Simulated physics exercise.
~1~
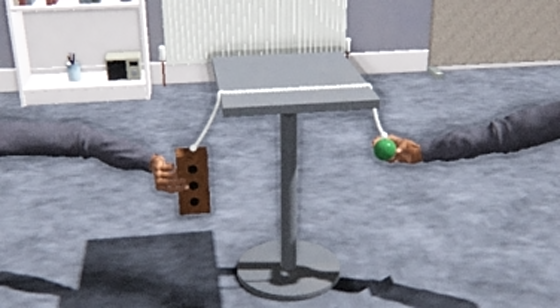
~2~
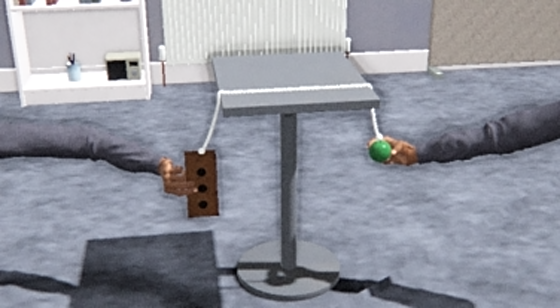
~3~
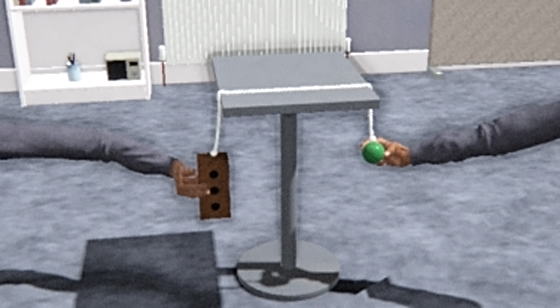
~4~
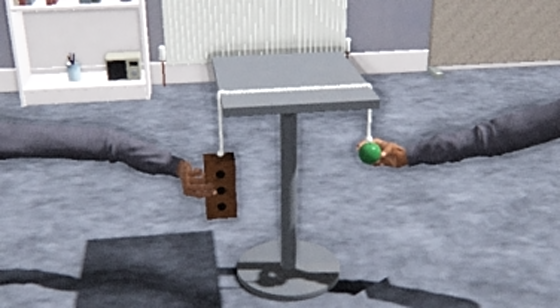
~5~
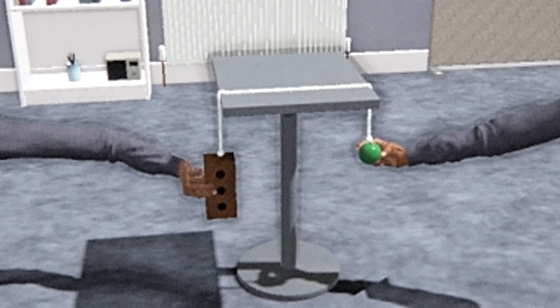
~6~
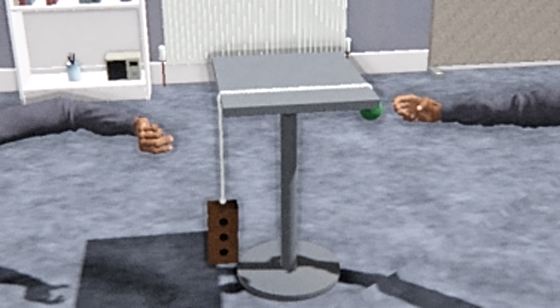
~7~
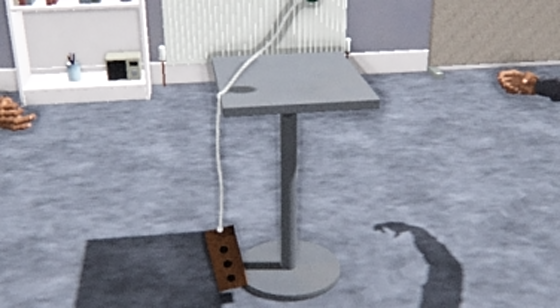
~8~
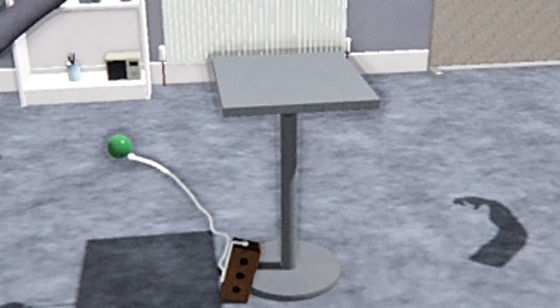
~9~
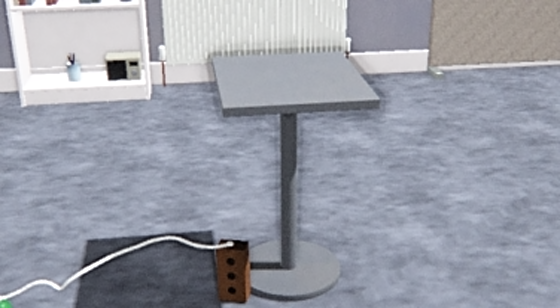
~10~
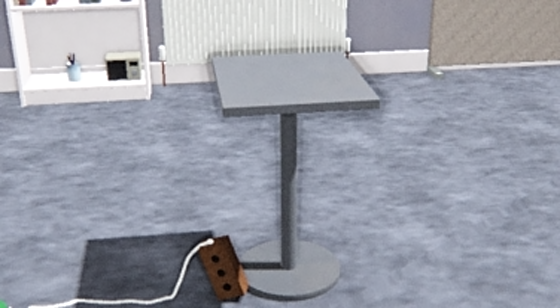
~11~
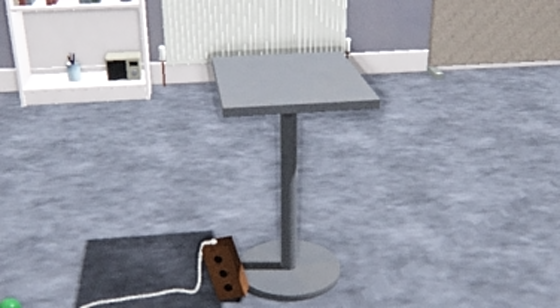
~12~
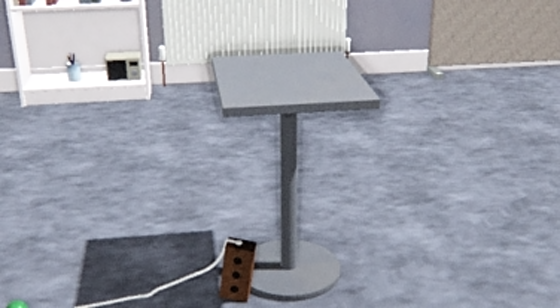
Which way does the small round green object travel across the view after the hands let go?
It moves to the left, going up over the table and coming down on the floor at the far left.
